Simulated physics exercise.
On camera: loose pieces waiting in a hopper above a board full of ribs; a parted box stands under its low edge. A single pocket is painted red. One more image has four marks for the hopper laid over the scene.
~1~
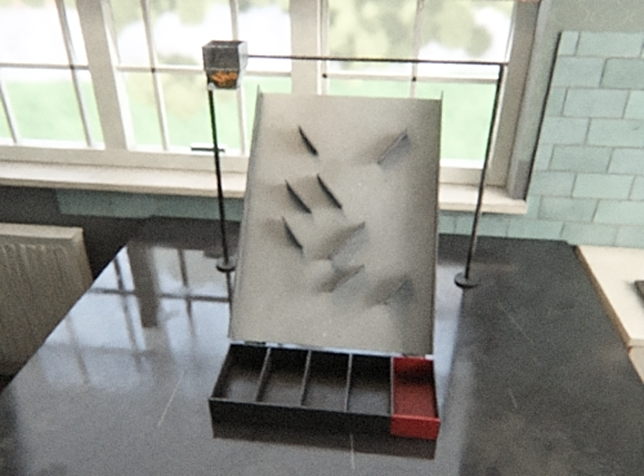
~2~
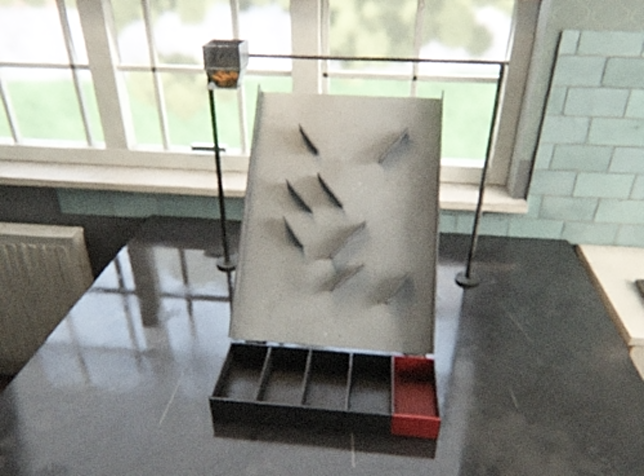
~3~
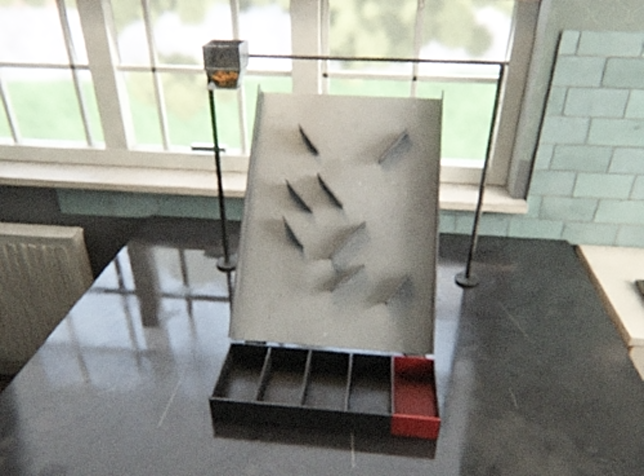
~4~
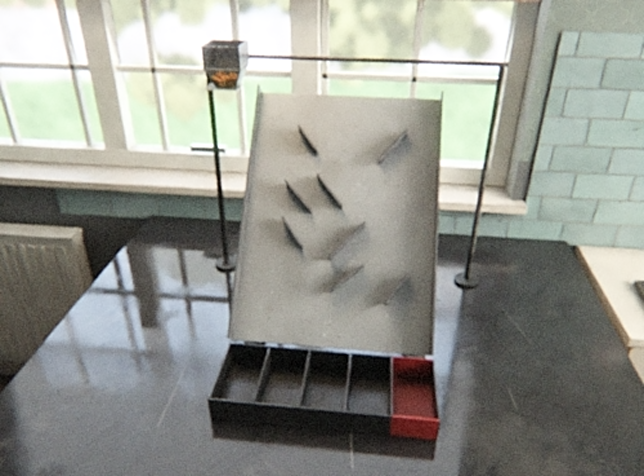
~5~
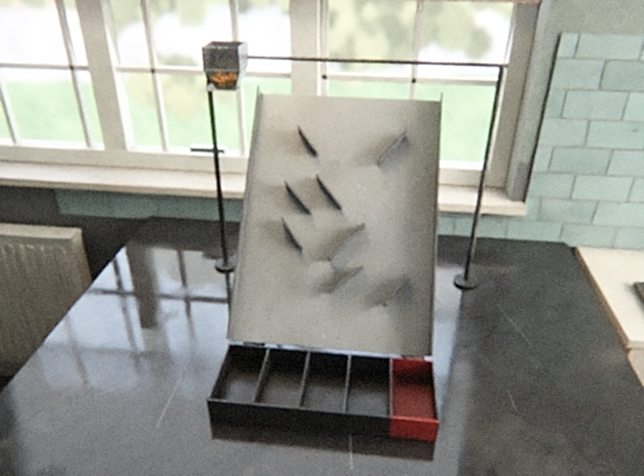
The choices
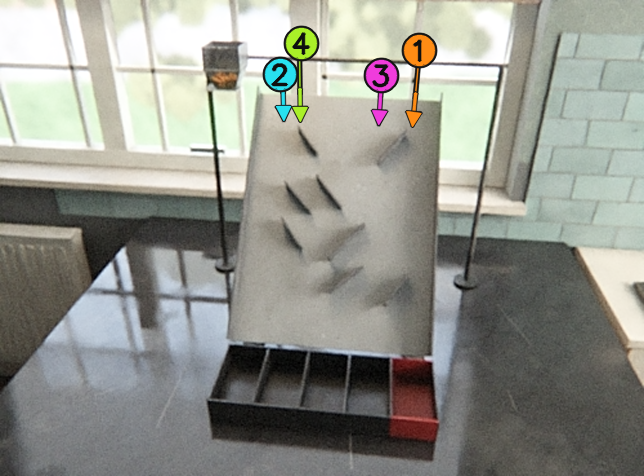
We see a tilted pale board with dark ribs on a glossy counter before a window, a small hopper at its upper left and a parted box with a red right-hand pocket below; nothing visibly moves.
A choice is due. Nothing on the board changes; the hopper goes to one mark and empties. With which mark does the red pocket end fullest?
Use mark 1.
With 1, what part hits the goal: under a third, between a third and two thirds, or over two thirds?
It is between a third and two thirds.
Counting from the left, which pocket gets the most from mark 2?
The first from the left.
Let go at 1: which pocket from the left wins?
It is the fifth one.
On the marked copy, mark 1 meets the board at (413, 121); mark 2 meets the board at (283, 115); mark 3 meets the board at (379, 119); mark 4 meets the board at (300, 116).
With 1, close to two thirds in the red pocket, close to a third in other pockets, only a few outside the box.
With 2, none at all in the red pocket, all but a few in other pockets, a small share outside the box.
With 3, only a few in the red pocket, all but a few in other pockets.
With 4, only a few in the red pocket, the bulk in other pockets, a small share outside the box.
